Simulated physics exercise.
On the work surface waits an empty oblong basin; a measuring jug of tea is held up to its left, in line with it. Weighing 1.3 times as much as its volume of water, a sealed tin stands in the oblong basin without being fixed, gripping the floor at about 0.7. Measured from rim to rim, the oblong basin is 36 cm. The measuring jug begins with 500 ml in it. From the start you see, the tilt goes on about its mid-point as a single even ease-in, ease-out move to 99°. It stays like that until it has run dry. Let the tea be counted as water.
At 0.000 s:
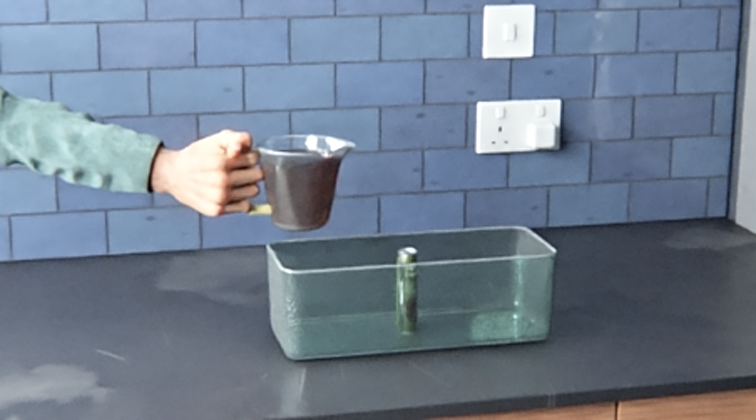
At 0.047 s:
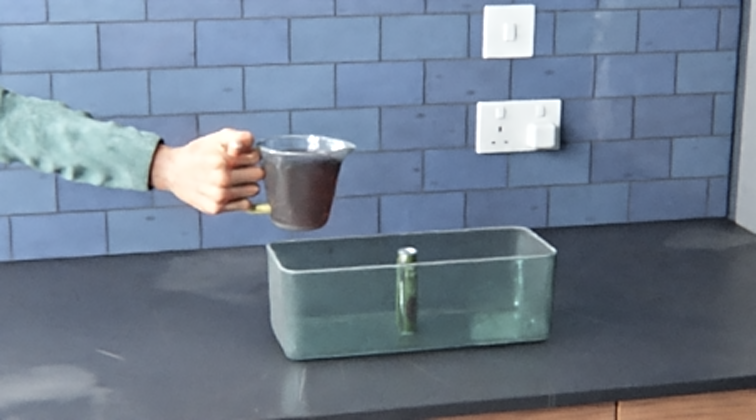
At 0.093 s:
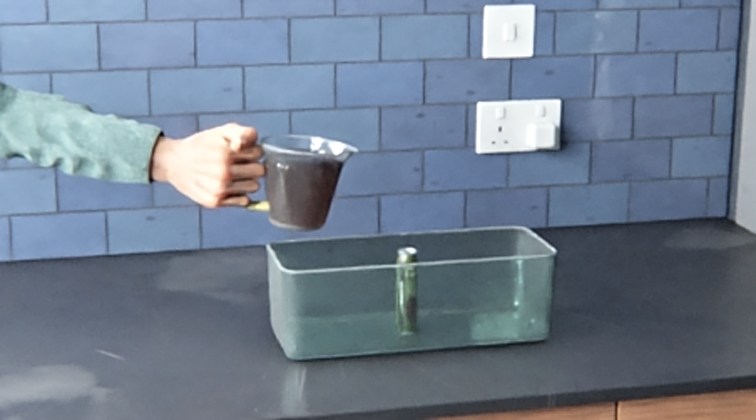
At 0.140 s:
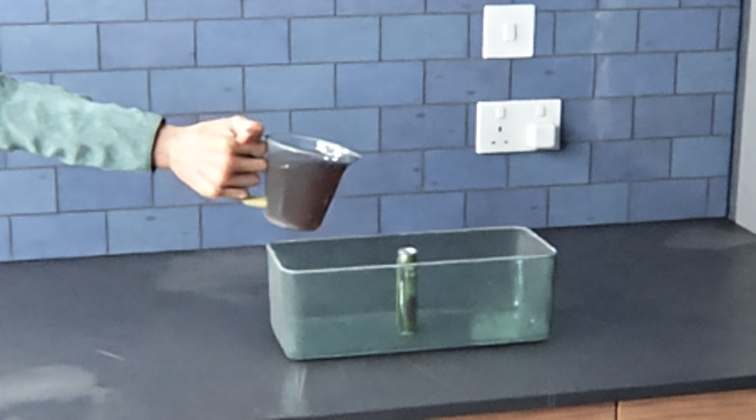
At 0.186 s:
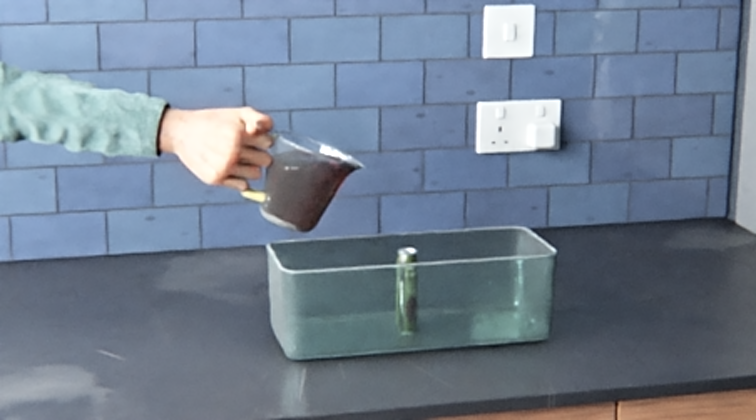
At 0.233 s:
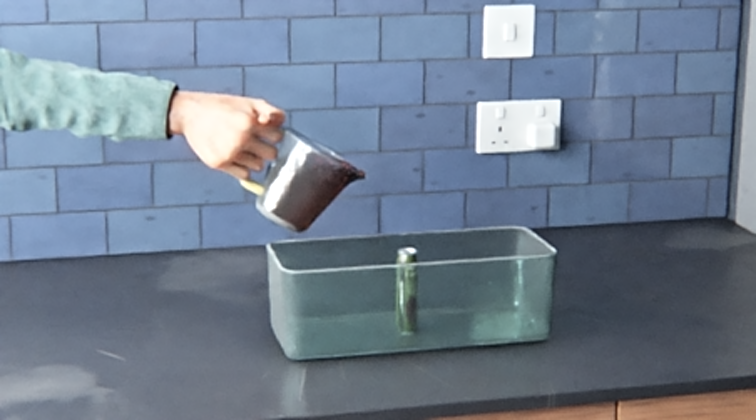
On a dark countertop before a blue tiled wall with white sockets, a fixed camera looks slightly down from the front. A hand in a green sleeve holds a clear jug of dark liquid above the left part of a greenish transparent oblong basin, a slim green tin standing inside. The hand steadily tilts the jug rightward, slowly at first, the liquid shifting toward its lip.
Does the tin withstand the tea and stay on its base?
No, it is knocked over.
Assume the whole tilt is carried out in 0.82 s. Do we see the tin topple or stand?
Then it holds its balance.
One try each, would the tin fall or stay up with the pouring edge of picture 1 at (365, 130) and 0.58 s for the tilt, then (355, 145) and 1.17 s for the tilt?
First it tips over; then it tips over.
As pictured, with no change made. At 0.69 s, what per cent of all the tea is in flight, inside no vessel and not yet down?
About 6 per cent.
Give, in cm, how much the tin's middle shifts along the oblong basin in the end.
The tin's middle ends up about 8.0 cm along the basin.
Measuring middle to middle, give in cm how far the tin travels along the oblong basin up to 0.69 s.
I'd put it at around 2 centimetres.
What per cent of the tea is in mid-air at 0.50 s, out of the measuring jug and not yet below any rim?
About 18 per cent.
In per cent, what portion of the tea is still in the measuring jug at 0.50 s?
I reckon about 46 in a hundred is still held.
Then, 0.50 s in, the tilt is 91° and 46 per cent is still to pour; the tin stands where it began.
Then, 0.69 s in, the tilt is 99° and 8 per cent is still to pour; the tin leans 10°.
Then, 0.89 s in, the tilt is 99° and 1 per cent is still to pour; the tin leans 40°.
Then, 1.11 s in, the tilt is 99° and 0 per cent is still to pour; the tin lies on its side.
Finally, the tin lies on its side.
